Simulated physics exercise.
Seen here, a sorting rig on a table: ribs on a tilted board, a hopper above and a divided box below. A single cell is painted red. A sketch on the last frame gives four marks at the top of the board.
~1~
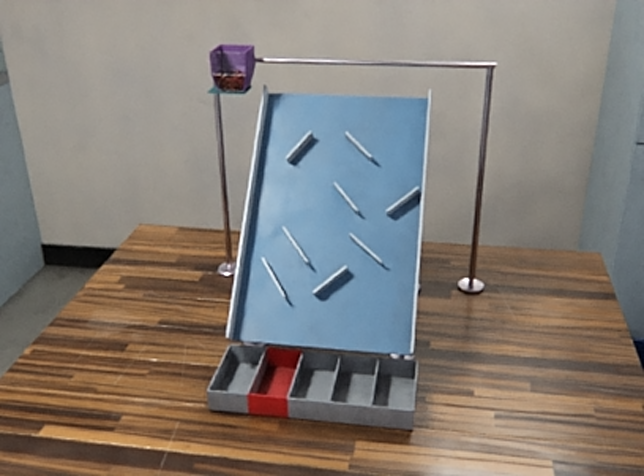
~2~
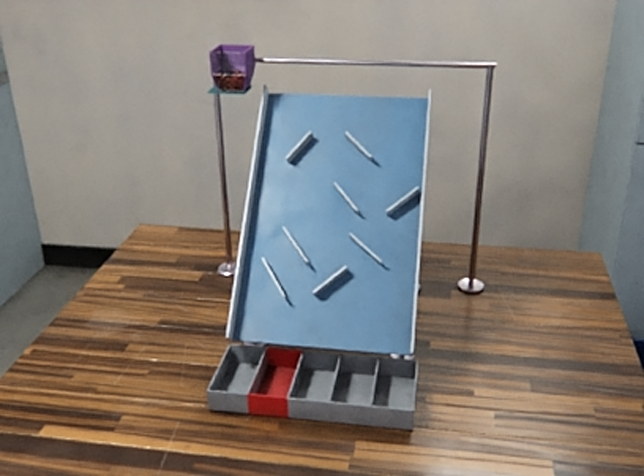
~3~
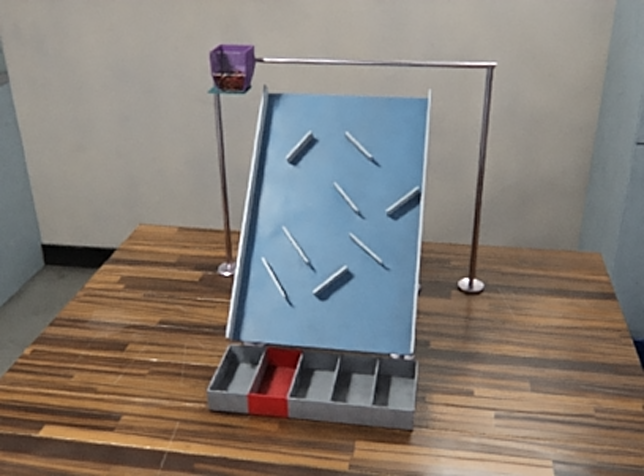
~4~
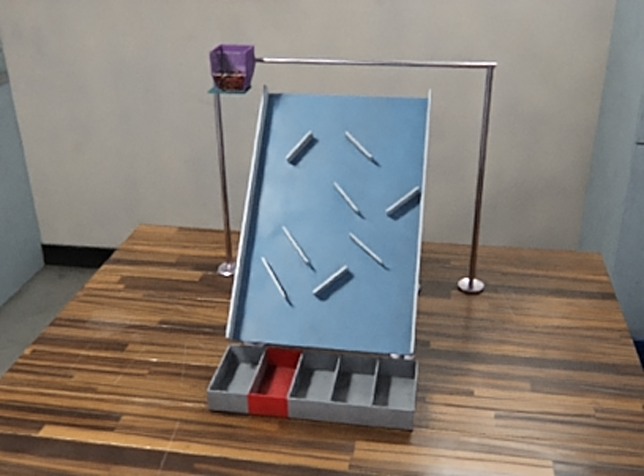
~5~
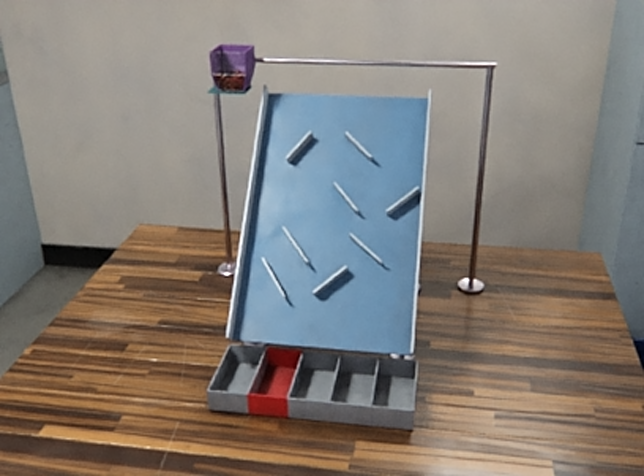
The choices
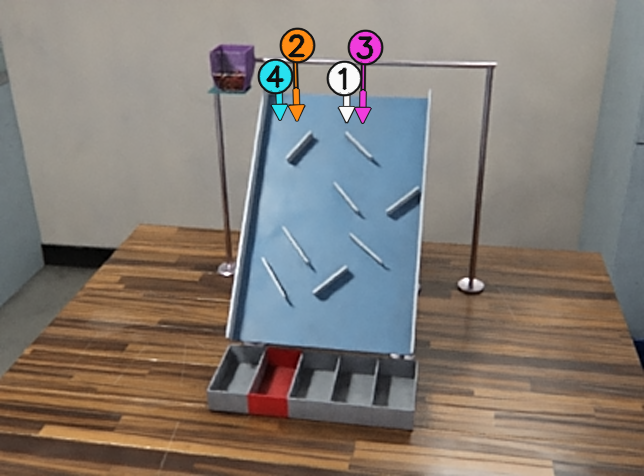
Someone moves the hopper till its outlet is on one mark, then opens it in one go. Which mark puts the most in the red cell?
1.
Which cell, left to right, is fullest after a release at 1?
It is the second one.
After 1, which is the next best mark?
3.
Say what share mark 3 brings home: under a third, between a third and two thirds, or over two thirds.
It is under a third.
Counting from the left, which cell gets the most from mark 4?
It is the first one.
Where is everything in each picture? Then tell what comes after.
Hopper at (234, 83), kidney beans, door shut, in the first frame.
Ribs (286, 158) to (311, 131), (346, 132) to (371, 157), (334, 183) to (357, 210), in the second frame.
Ribs (387, 211) to (419, 187), (283, 227) to (307, 262), (350, 234) to (381, 261), in the third frame.
Ribs (262, 258) to (285, 297), (313, 292) to (346, 266), in the fourth frame.
Red cell at (268, 404), number 2 of 5 from the left, in the fifth frame.
On the marked copy, mark 1 meets the board at (346, 116); mark 2 meets the board at (296, 115); mark 3 meets the board at (362, 117); mark 4 meets the board at (279, 114).
For mark 1, about half in the red cell, about a third in other cells, a stray few held on the board.
For mark 2, a stray few in the red cell, nearly all in other cells, a stray few outside the box.
For mark 3, about a quarter in the red cell, most in other cells.
For mark 4, none in the red cell, nearly all in other cells, a small part outside the box.
